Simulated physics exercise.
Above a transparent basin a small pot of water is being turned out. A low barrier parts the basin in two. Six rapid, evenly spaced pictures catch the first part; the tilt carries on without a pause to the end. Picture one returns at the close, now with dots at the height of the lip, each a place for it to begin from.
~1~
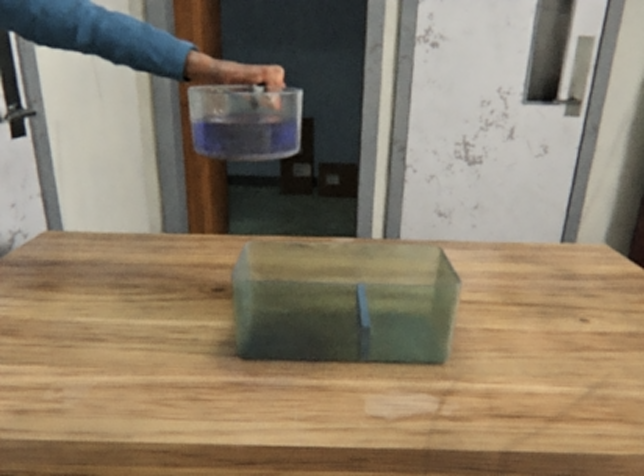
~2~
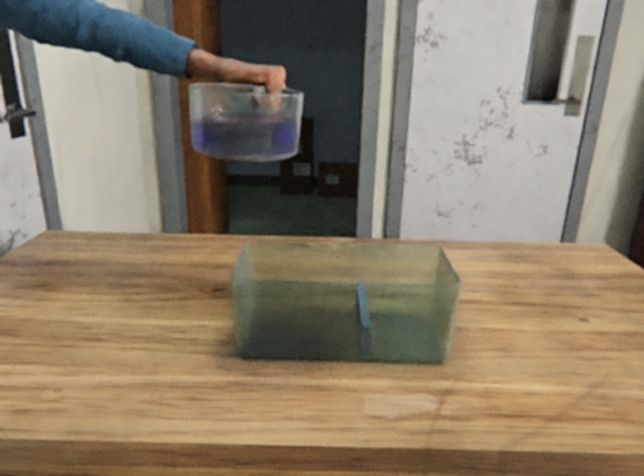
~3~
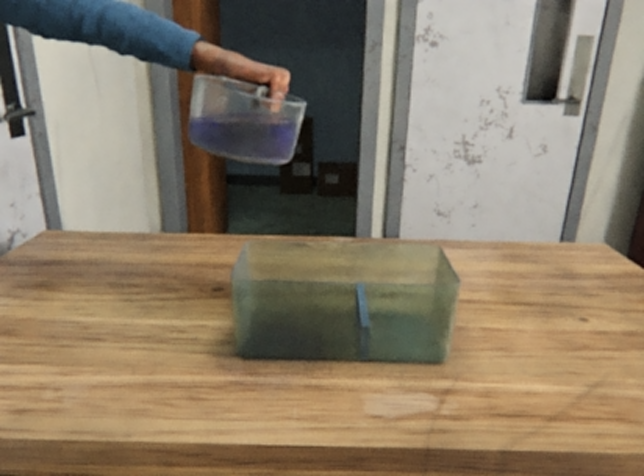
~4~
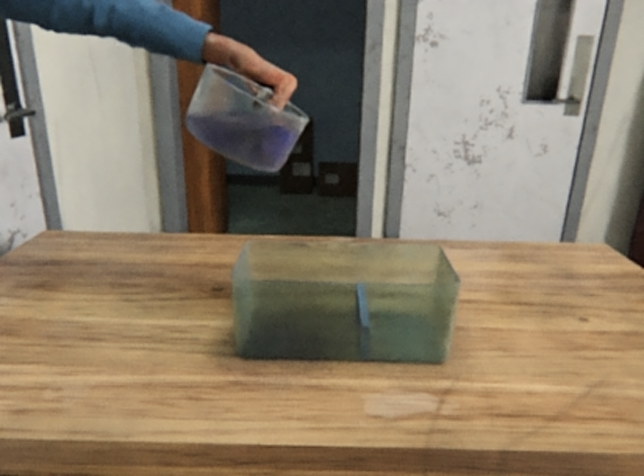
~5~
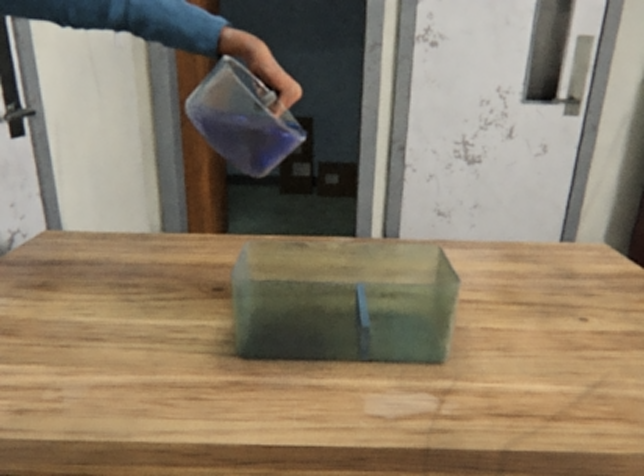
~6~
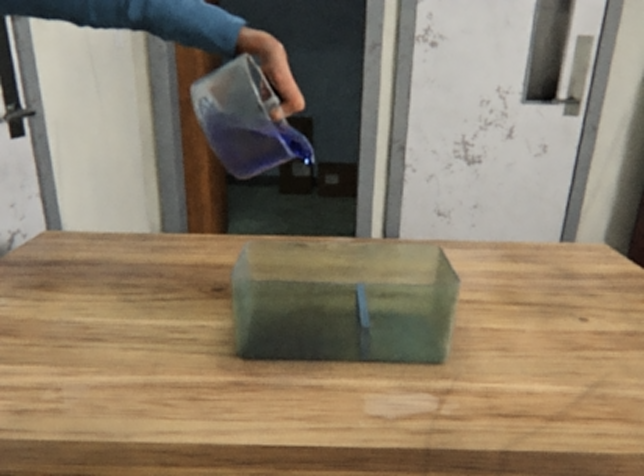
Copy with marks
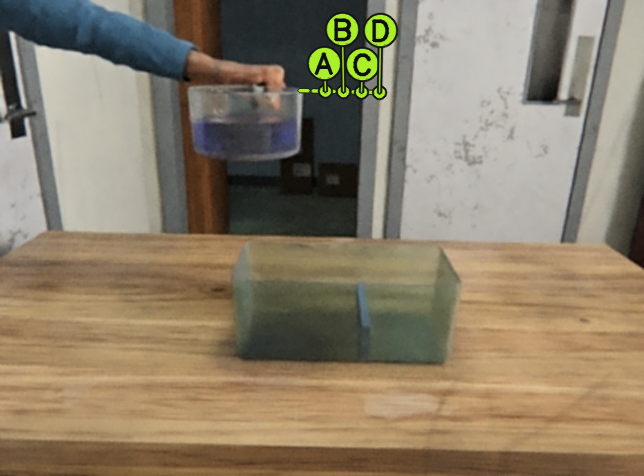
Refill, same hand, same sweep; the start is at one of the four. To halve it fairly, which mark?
It is B.
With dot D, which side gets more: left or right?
More ends on the right.
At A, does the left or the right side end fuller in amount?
The left one.
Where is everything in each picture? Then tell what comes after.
In the first picture, upright, lip at (300, 90); basin from (237, 355) to (449, 360); top of the wall at (363, 302); nothing has left yet.
In the second picture, tipped about 3°, lip at (301, 93); nothing has left yet.
In the third picture, tipped about 13°, lip at (304, 102); nothing has left yet.
In the fourth picture, tipped about 27°, lip at (307, 118); nothing has left yet.
In the fifth picture, tipped about 44°, lip at (304, 136); water is over the lip, down to (304, 136).
In the sixth picture, tipped about 63°, lip at (296, 154); water is over the lip, down to (311, 160).
In lime, A at (325, 91); B at (343, 91); C at (361, 92); D at (379, 92).
With A, about 75 % ends left of the wall and 22 % right of it; 3 % is lost outside.
With B, about 51 % ends left of the wall and 46 % right of it; 3 % is lost outside.
With C, about 22 % ends left of the wall and 73 % right of it; 5 % is lost outside.
With D, about 11 % ends left of the wall and 79 % right of it; 9 % is lost outside.
